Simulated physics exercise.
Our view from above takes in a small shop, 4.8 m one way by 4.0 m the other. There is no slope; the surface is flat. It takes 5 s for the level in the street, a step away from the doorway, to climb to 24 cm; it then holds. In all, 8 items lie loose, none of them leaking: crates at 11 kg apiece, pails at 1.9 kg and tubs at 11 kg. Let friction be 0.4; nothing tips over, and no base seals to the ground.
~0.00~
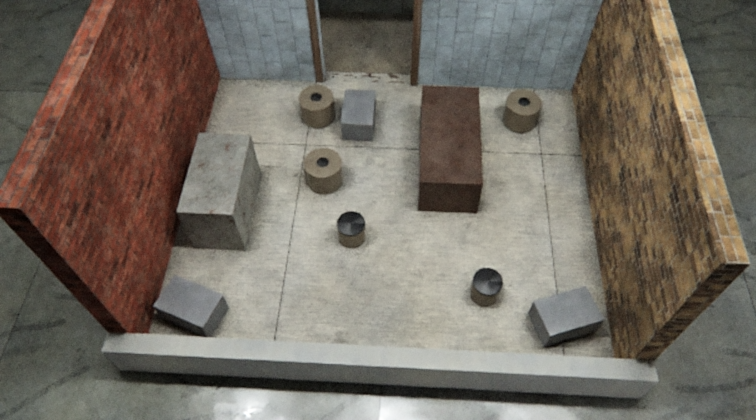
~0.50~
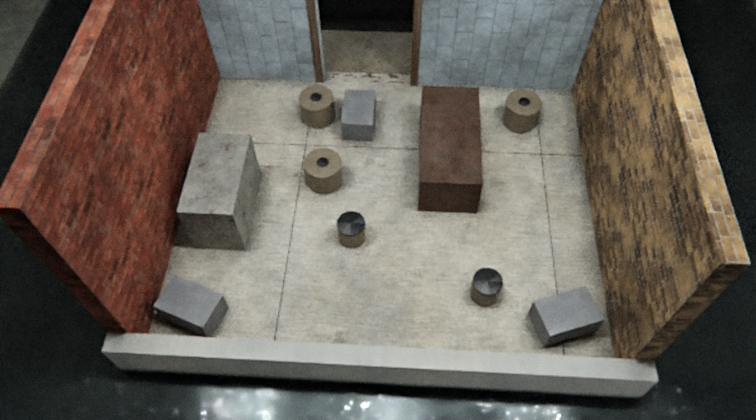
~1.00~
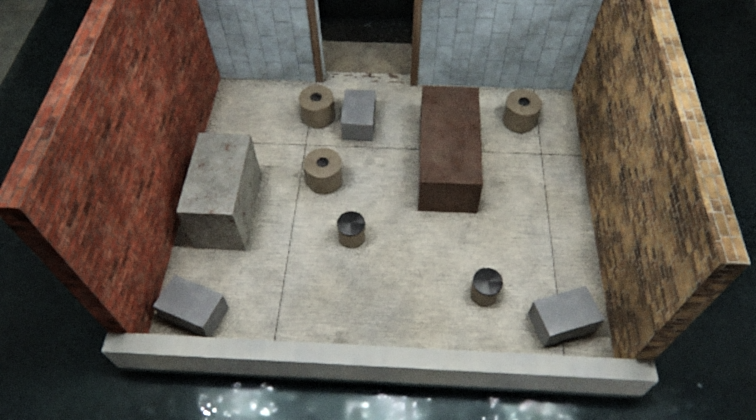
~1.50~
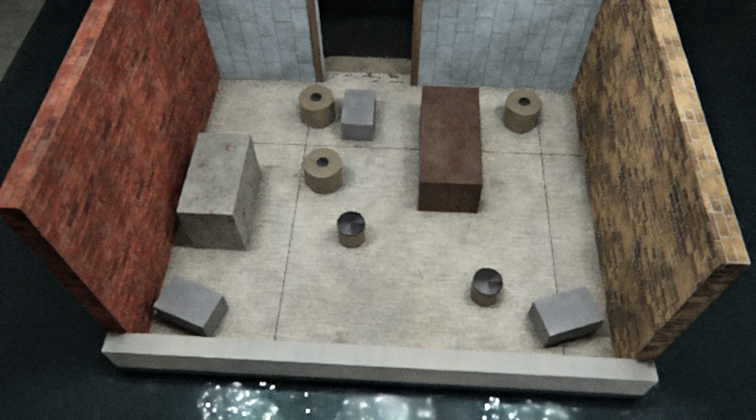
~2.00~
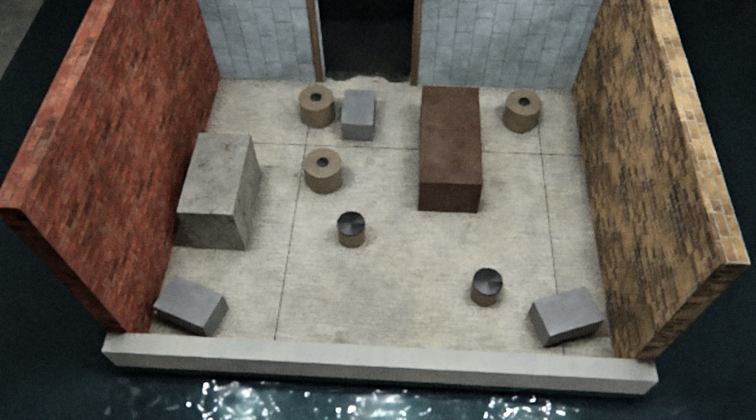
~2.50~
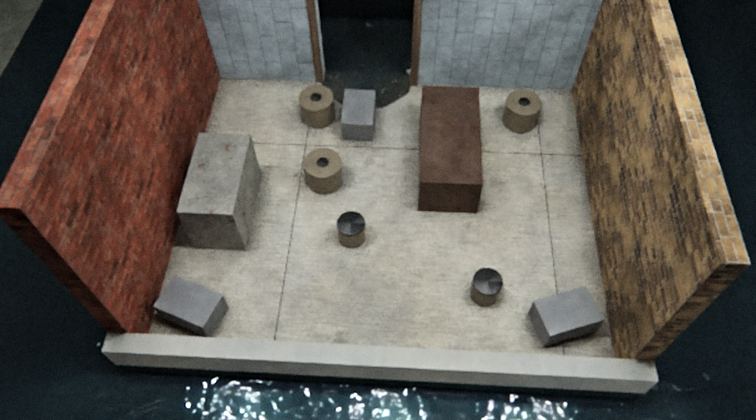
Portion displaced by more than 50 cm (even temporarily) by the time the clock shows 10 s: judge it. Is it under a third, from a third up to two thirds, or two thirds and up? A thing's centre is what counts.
It will work out to two or more in three.
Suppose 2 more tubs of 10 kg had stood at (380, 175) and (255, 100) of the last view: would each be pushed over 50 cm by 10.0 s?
The first: Farther. The second: Not as far.
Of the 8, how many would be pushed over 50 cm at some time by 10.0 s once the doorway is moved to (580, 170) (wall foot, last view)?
Then it comes to 3 of them.
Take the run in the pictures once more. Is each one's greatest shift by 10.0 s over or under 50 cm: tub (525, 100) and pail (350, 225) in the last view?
In turn: Below the mark, above the mark.
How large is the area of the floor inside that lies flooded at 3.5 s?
Near 1.5 m2 in all.
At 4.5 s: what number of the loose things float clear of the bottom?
Answer: 0.
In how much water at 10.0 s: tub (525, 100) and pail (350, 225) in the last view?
Roughly 2 and 15 cm.
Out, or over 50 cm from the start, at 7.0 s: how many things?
The number by then is 4.
After 3.5 s 0 of 8 are over 50 cm from their spots; 0 afloat.
After 4.5 s 1 of 8 are over 50 cm from their spots; 0 afloat.
After 7.0 s 4 of 8 are over 50 cm from their spots; 2 afloat.
After 10.0 s 7 of 8 are over 50 cm from their spots, and 7 have been at some point; 6 afloat.
